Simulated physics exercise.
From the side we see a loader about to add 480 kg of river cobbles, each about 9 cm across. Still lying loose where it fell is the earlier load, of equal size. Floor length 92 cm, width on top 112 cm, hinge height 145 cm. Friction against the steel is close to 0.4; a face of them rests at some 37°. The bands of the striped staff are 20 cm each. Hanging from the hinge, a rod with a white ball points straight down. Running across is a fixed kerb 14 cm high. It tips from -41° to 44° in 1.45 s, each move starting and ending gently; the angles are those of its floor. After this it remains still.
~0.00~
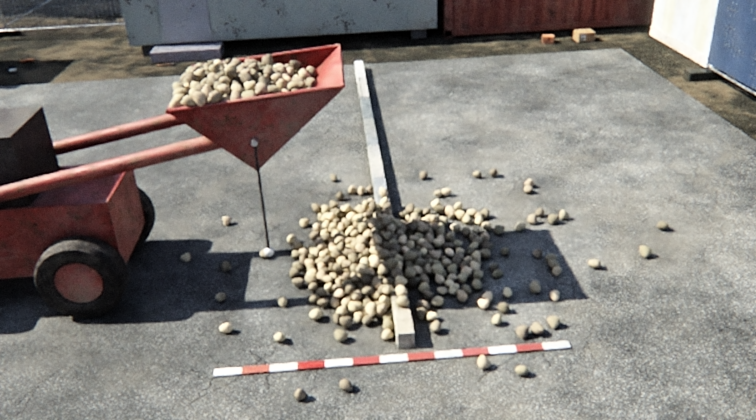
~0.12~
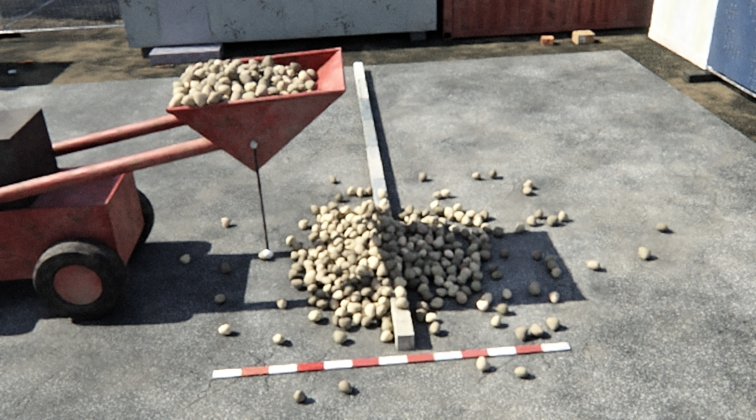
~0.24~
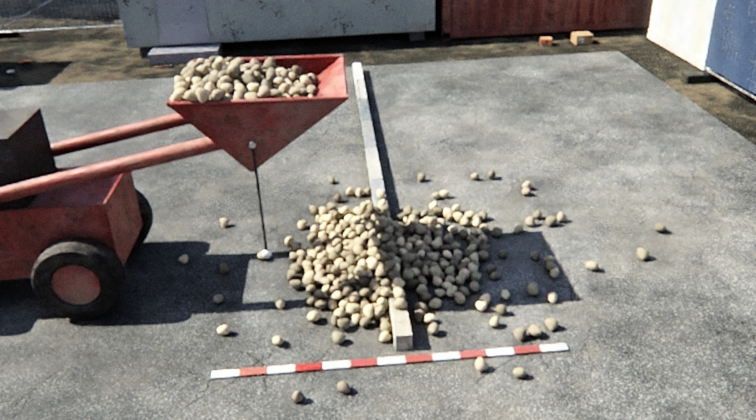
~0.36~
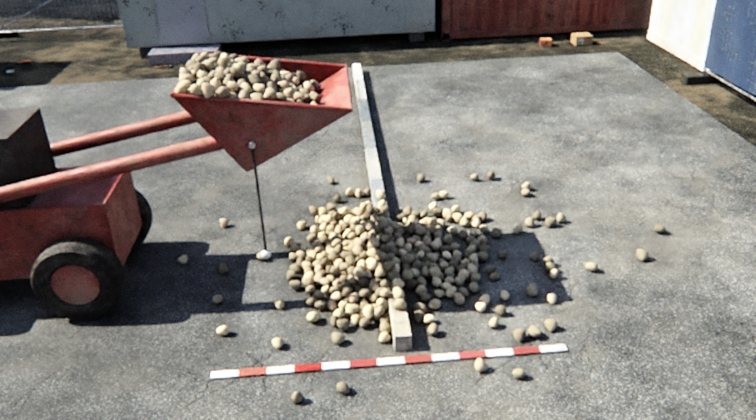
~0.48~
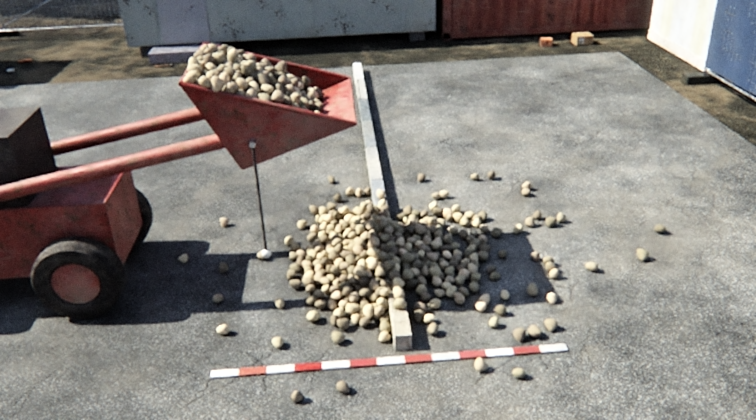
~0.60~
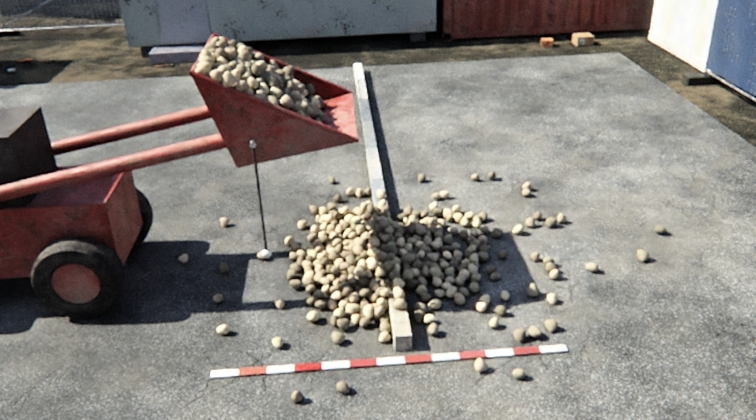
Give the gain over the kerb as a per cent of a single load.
46 %.
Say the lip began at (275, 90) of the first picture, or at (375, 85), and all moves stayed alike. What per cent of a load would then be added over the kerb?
Roughly 0 and 85 percent, in that order.
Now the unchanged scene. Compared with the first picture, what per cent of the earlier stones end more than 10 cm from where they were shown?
Close to 20 in a hundred of them.
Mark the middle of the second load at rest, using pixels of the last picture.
Around (380, 248).
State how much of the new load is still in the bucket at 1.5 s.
Reading: Near 30 % of the load.
After 1.1 s the floor is at 31°; in per cent of one load, 97 in the bucket, 66 on this side of the kerb, 38 over the kerb; the foremost stones are at (573, 222).
After 1.5 s the floor is at 44°; in per cent of one load, 28 in the bucket, 125 on this side of the kerb, 48 over the kerb; the foremost stones are at (573, 222).
After 1.9 s the floor is at 44°; in per cent of one load, 1 in the bucket, 128 on this side of the kerb, 72 over the kerb; the foremost stones are at (573, 222).
After 4.6 s the floor is at 44°; in per cent of one load, 0 in the bucket, 117 on this side of the kerb, 84 over the kerb; the foremost stones are at (577, 225). Net gain over the kerb, 46.
